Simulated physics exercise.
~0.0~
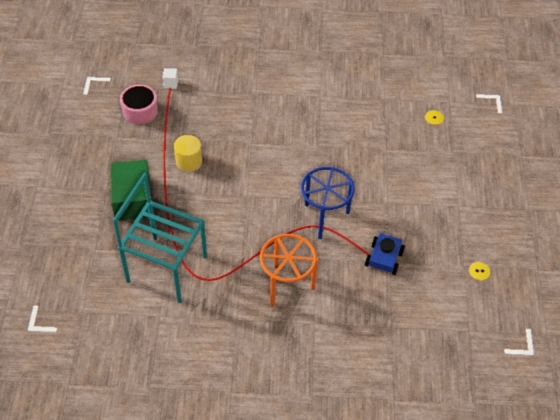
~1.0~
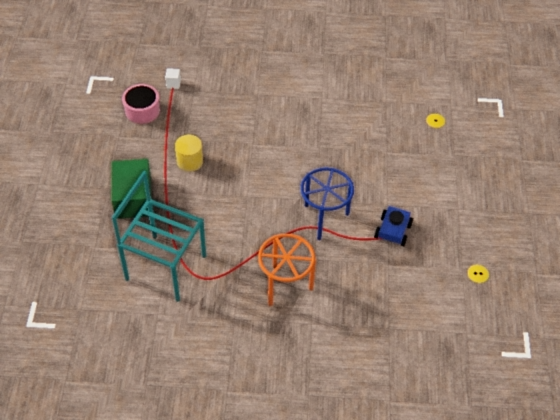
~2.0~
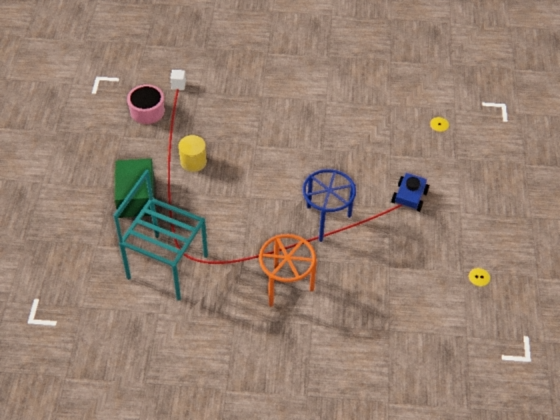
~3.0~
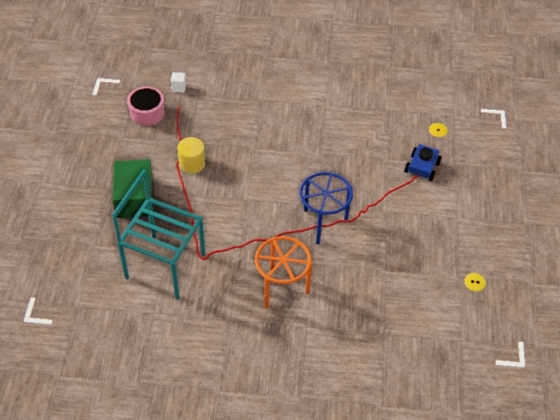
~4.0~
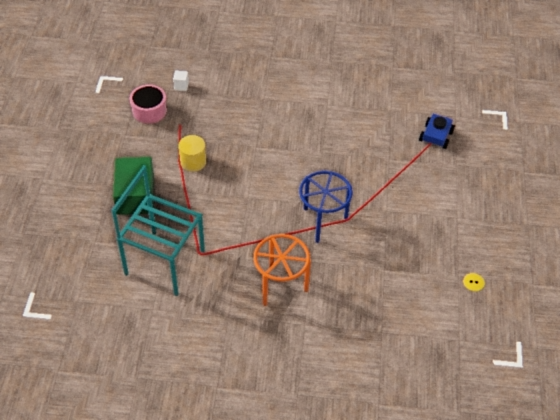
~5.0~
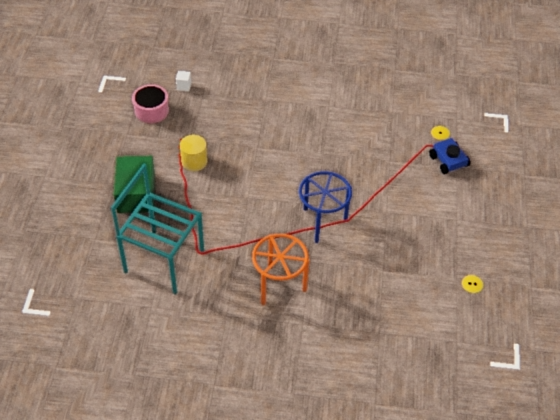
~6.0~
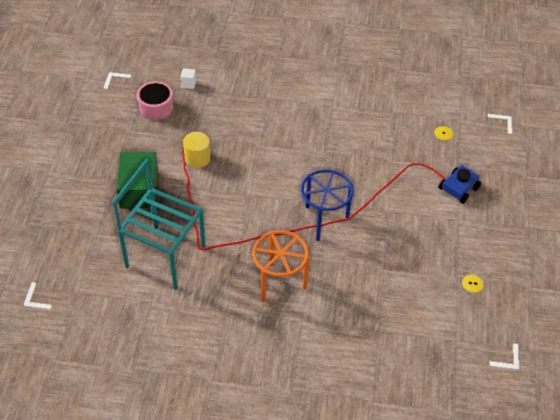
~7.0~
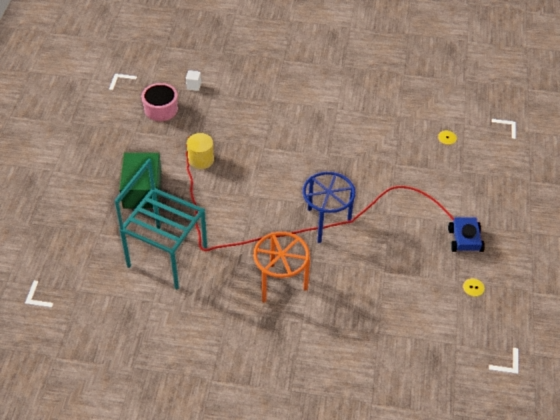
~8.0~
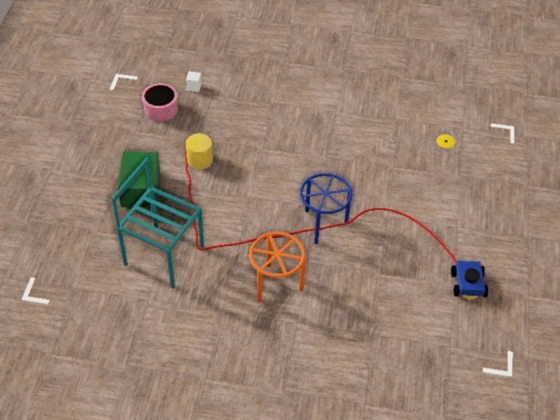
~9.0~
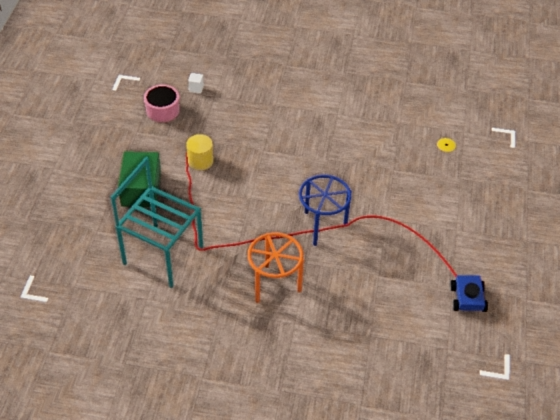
On a wood-patterned floor, a blue cart trailing a red lead pulls it free from a white block, visiting two yellow marks.
